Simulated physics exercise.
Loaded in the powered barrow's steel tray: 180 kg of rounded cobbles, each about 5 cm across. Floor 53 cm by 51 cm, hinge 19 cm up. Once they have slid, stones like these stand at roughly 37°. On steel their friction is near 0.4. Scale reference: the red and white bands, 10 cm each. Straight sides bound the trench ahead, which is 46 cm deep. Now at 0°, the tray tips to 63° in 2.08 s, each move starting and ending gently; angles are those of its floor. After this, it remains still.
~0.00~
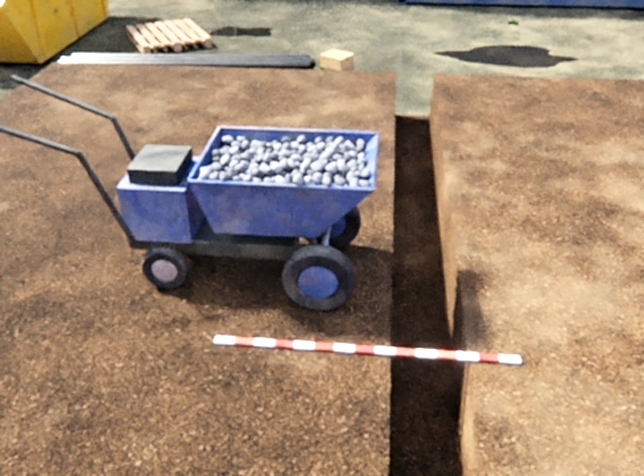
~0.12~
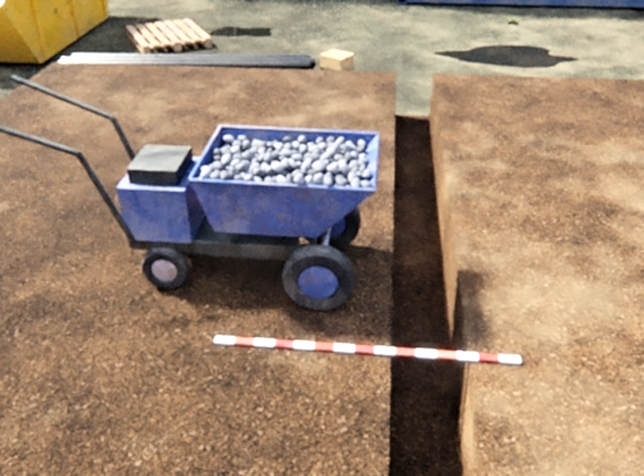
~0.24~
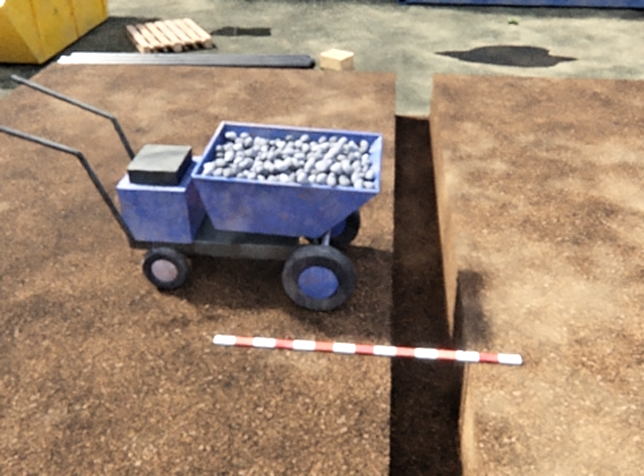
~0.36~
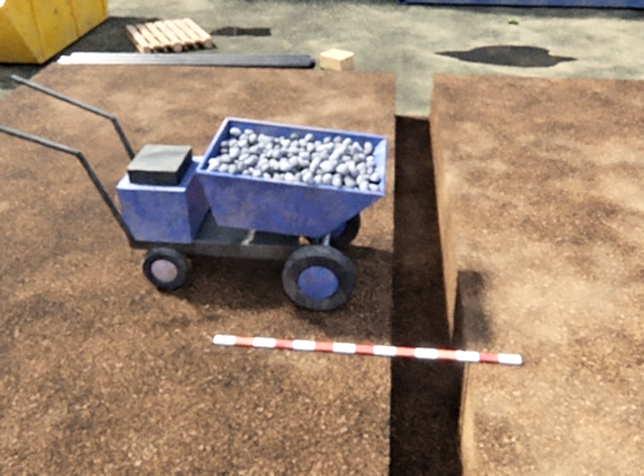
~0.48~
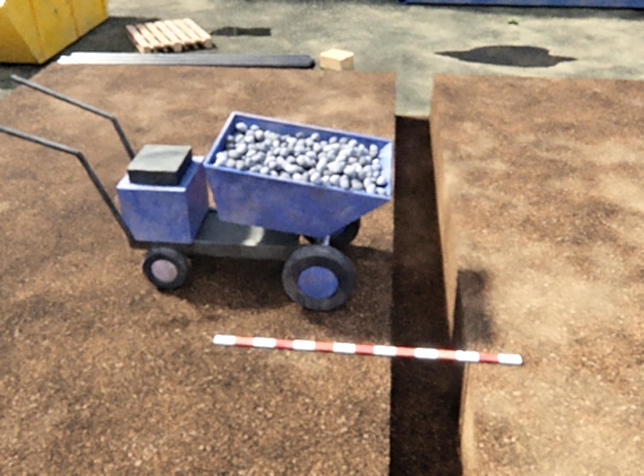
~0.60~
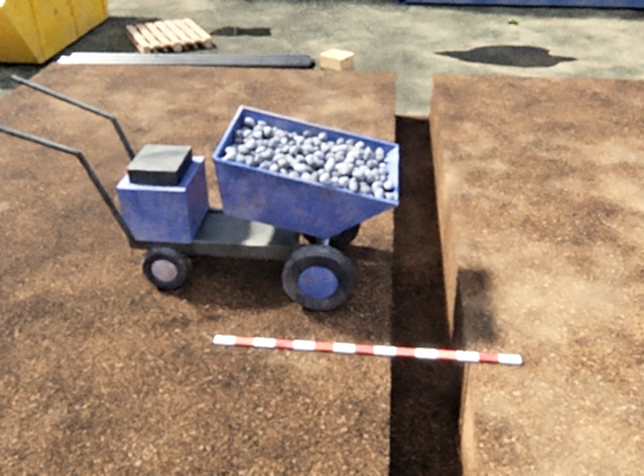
A blue barrow's tray full of grey stones slowly tilts forward to the right.
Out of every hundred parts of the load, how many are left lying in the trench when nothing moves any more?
Around 64 in every hundred.
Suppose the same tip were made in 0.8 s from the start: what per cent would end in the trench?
Roughly 50 per cent would.
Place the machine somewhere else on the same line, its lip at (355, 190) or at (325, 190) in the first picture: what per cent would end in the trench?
That gives roughly 80 per cent and roughly 100 per cent.
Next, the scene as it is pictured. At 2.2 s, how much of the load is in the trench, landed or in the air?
I'd put it near 15 per cent.
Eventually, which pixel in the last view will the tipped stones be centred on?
Somewhere around (443, 326) in the last picture.
After 1.6 s the floor is at 53°; 98 % in the tray, 2 % in the trench; the foremost stones are at (452, 254).
After 2.2 s the floor is at 63°; 58 % in the tray, 17 % in the trench, 24 % past the trench; the foremost stones are at (548, 287).
After 2.5 s the floor is at 63°; 36 % in the tray, 28 % in the trench, 36 % past the trench; the foremost stones are at (598, 298).
After 4.5 s the floor is at 63°; 0 % in the tray, 64 % in the trench, 35 % past the trench; the foremost stones are at (620, 300).
